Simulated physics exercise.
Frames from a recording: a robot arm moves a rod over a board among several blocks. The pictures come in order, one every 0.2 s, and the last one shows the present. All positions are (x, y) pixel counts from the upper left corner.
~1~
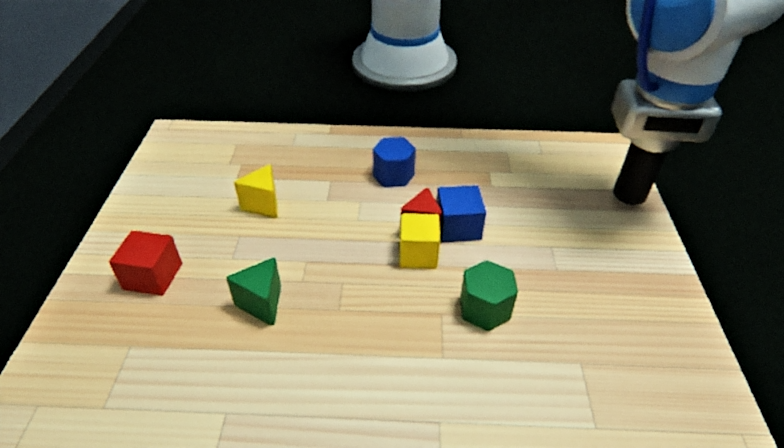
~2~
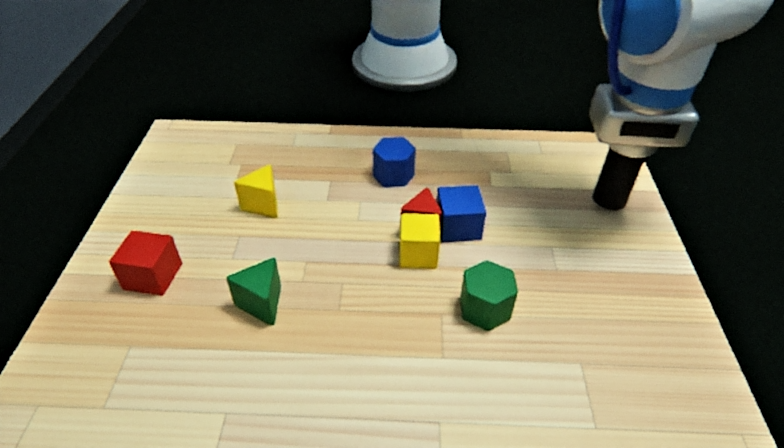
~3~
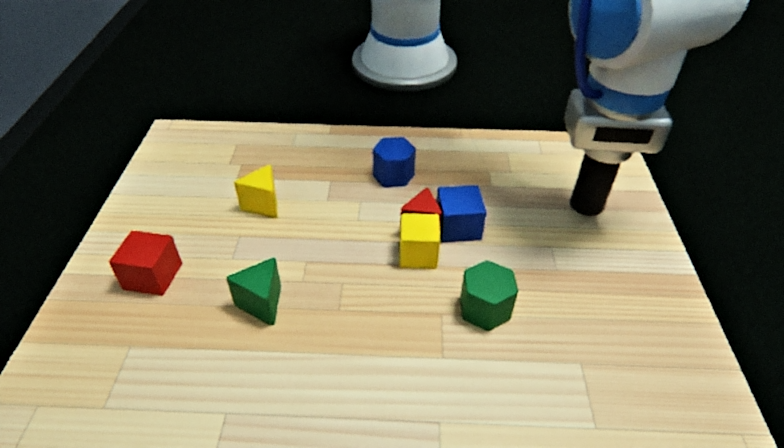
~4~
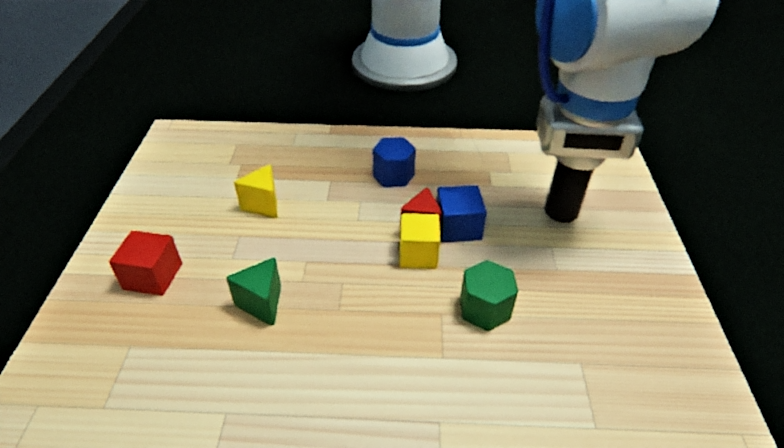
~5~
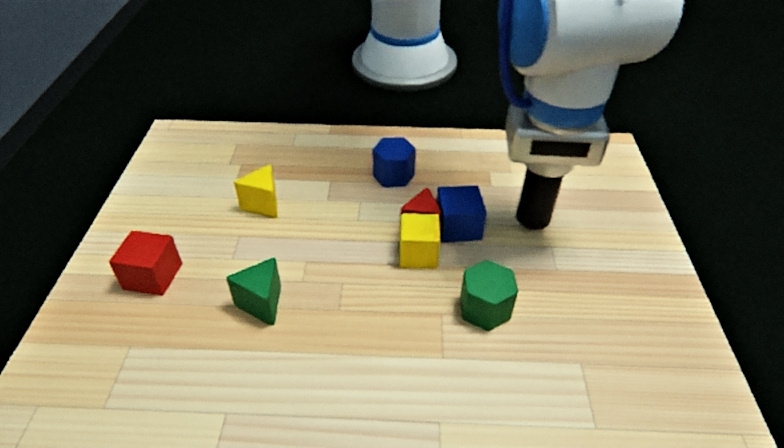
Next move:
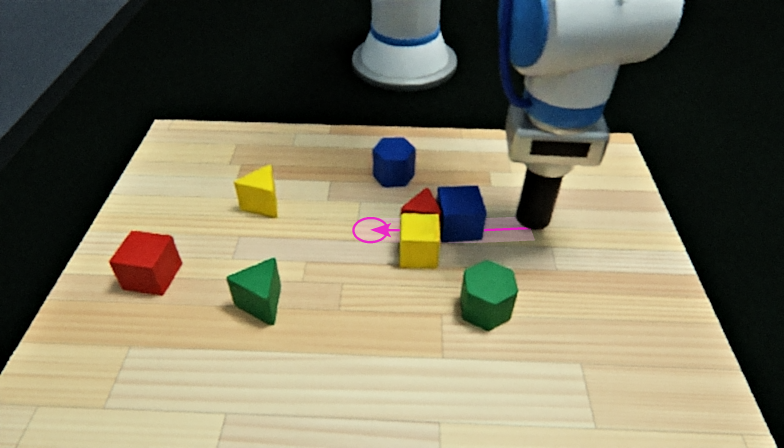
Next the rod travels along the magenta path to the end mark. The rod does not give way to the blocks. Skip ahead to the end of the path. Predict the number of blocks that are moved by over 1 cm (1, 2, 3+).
By the end, three or more blocks will have moved.
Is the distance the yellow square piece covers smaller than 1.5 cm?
No, that is not how it ends up.
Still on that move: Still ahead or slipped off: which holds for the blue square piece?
I predict the rod still has it in front.
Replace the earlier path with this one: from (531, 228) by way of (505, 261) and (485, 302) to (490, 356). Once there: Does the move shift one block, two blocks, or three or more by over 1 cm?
This push will displace one block.
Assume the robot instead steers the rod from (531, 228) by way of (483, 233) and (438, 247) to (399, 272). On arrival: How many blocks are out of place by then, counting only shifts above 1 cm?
Looking at the path, I think three or more of the blocks end up more than 1 cm away.
The drawn path runs from (531, 228) directly to (371, 230).
What follows on the original path. One third of the way, rod at (479, 220); yellow square piece at (411, 229), turned 20° anticlockwise; red triangular piece at (407, 199), turned 15° clockwise; blue square piece at (442, 199).
Two thirds of the way, rod at (424, 220); yellow square piece at (406, 231), turned 40° anticlockwise; red triangular piece at (354, 190), turned 30° clockwise; blue square piece at (388, 195), turned 20° clockwise.
At the end, rod at (370, 220); blue hexagonal block not moved; yellow square piece at (400, 232), turned 65° anticlockwise; red triangular piece at (309, 178), turned 55° clockwise; blue square piece at (336, 190), turned 40° clockwise.
